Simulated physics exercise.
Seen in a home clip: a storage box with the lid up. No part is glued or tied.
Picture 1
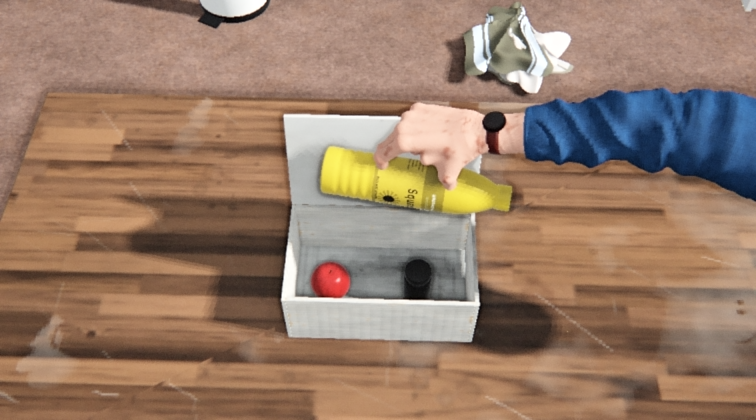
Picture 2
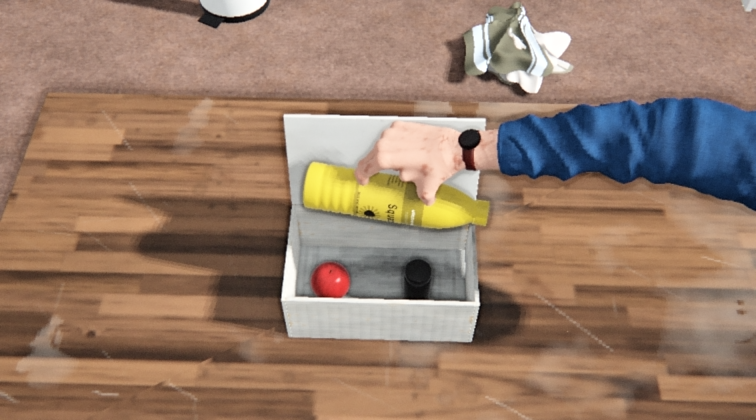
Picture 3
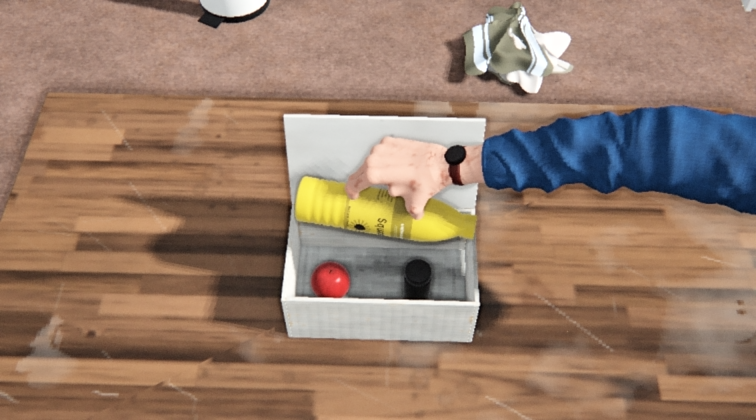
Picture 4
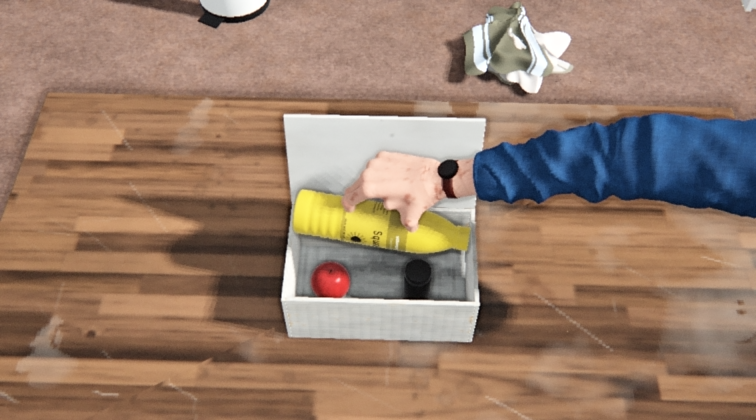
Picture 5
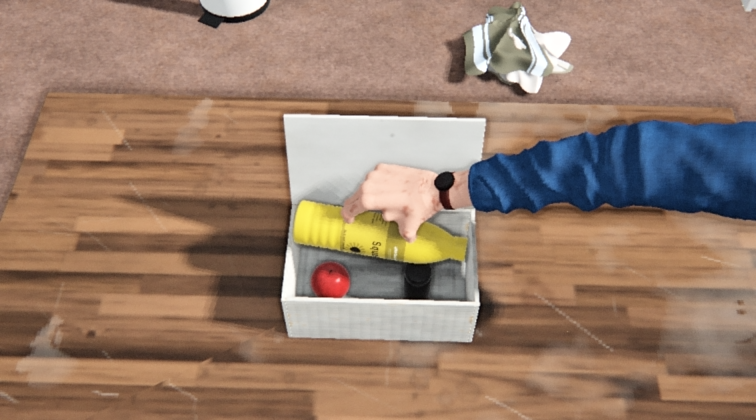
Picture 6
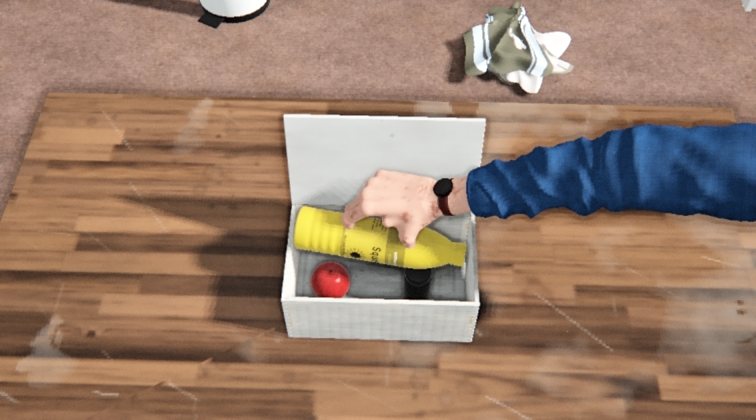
A hand in a blue sleeve lowering a yellow bottle into an open white box holding a red apple and a dark object.
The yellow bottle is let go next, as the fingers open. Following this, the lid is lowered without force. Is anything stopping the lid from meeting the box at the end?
No, the lid closes.
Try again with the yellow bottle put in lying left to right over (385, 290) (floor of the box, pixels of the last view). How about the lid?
The lid settles shut this time.
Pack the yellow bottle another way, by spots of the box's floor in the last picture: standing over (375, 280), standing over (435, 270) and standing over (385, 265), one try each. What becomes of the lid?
Lid, try 1: Propped open; try 2: Propped open; try 3: Propped open.
Then, 0.40 s past the last view, yellow bottle displaced about its own width near (385, 251).
Then, 1.20 s past the last view, lid starting down; yellow bottle displaced about its own width near (386, 262); red apple displaced a little.
Then, 1.80 s past the last view, lid 48° above the rim; yellow bottle displaced about its own width near (386, 262); red apple displaced a little.
Then, 2.20 s past the last view, lid 19° above the rim; yellow bottle displaced about its own width near (386, 262); red apple displaced a little.
Finally, lid shut; moved from the start, yellow bottle; the other 2 still in place. Final places as the last picture's camera would see them, yellow bottle near (386, 262).
